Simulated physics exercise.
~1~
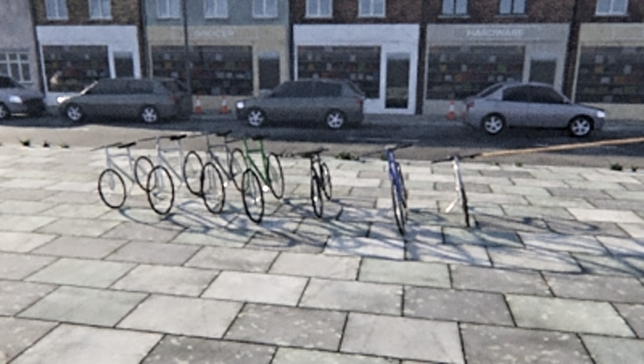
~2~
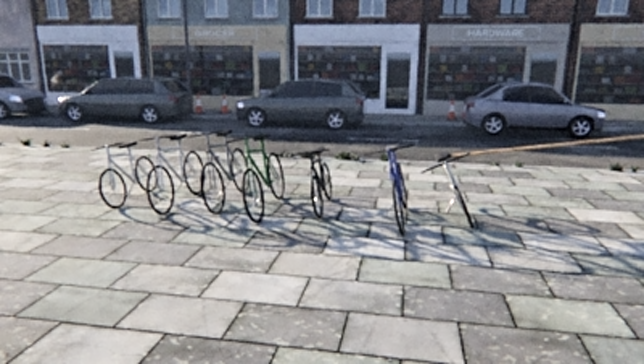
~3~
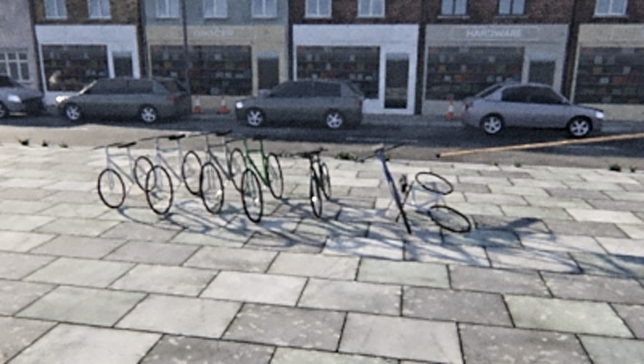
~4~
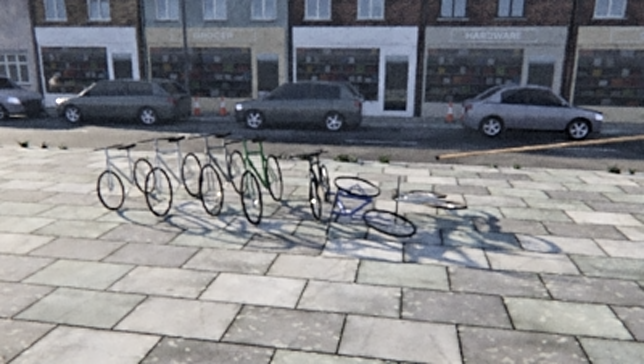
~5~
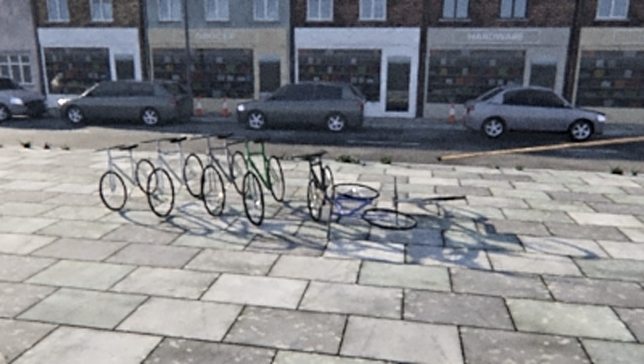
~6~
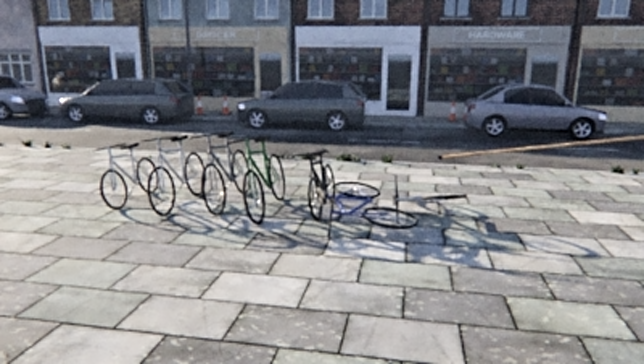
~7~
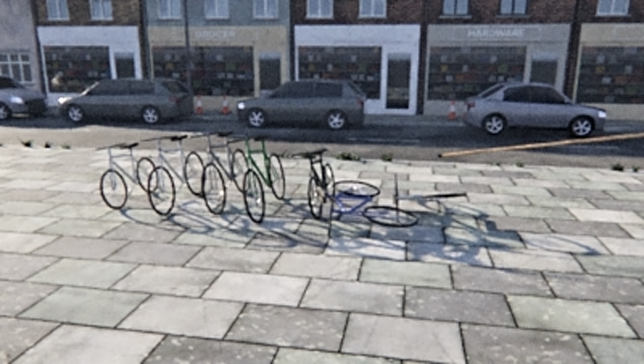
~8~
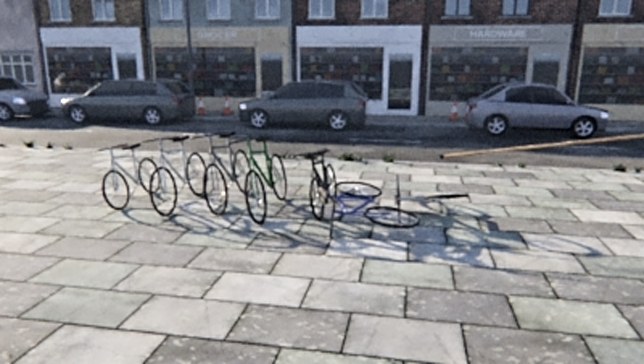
Seven bicycles stand parked until the rightmost tips left, knocking down only the blue one.
